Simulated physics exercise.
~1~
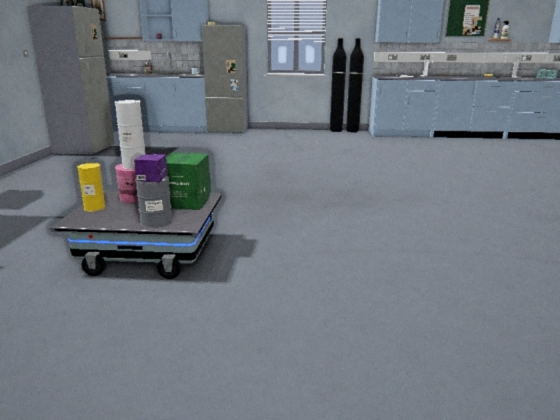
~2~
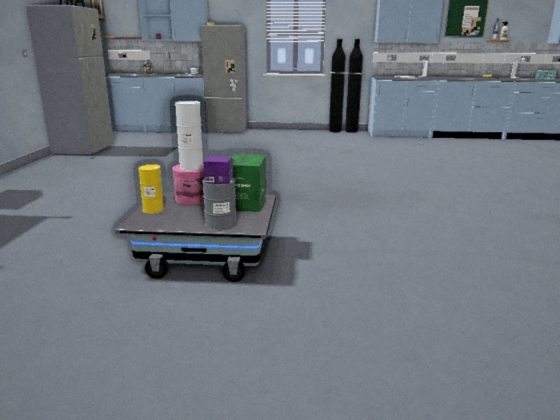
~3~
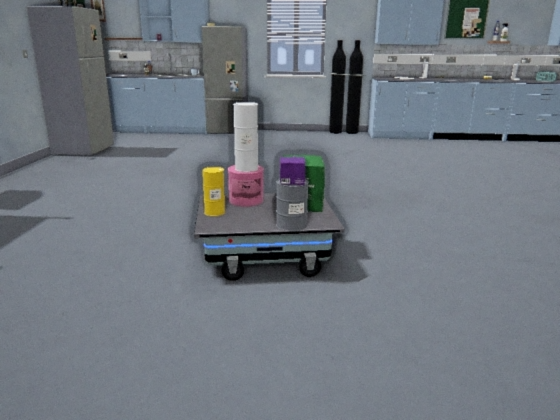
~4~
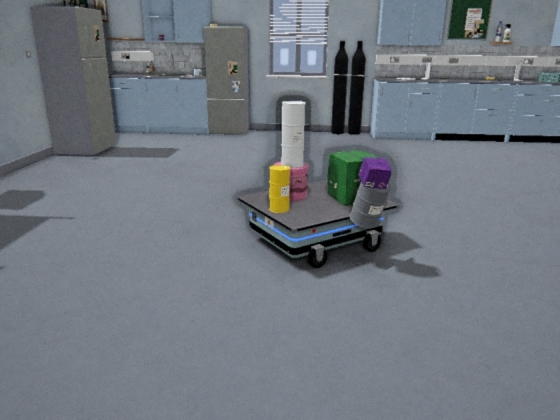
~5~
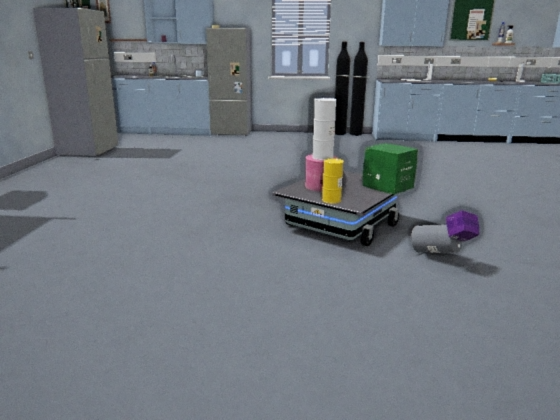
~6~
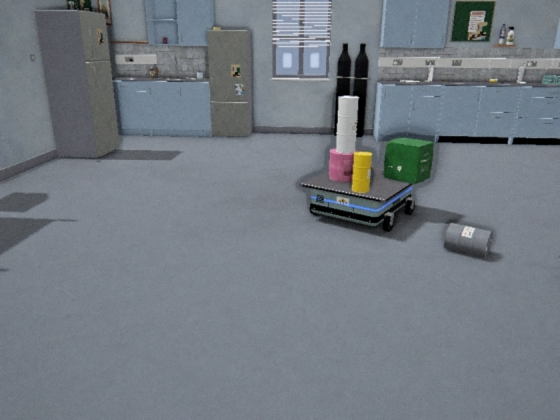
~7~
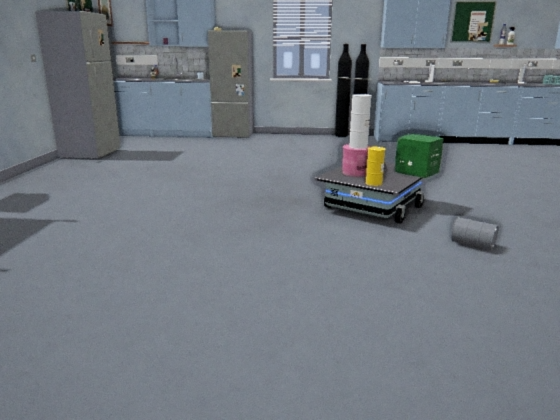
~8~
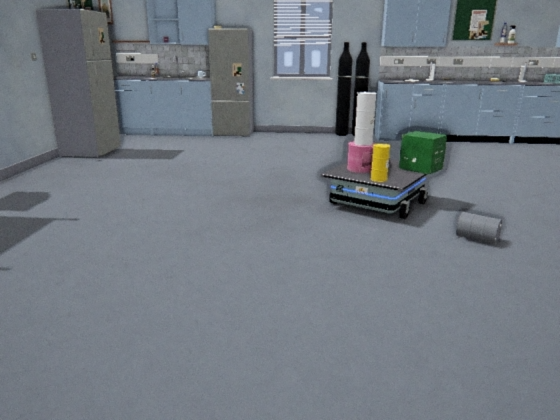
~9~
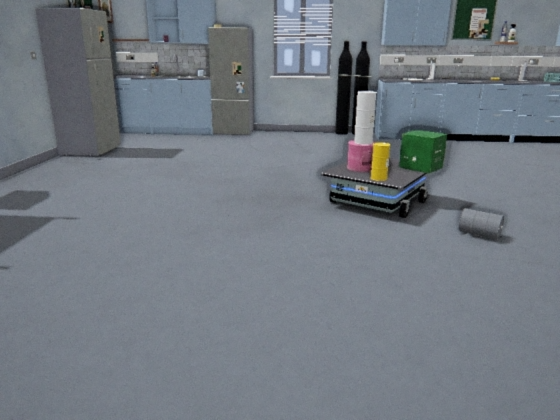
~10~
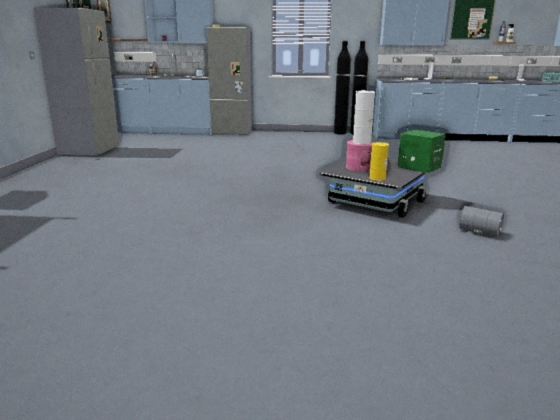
In a kitchen-like room, a low wheeled cart loaded with canisters and boxes rolls right, then turns away, and the grey canister and purple box fall off; the cart stops with the other items still upright aboard, the grey canister on its side on the floor.
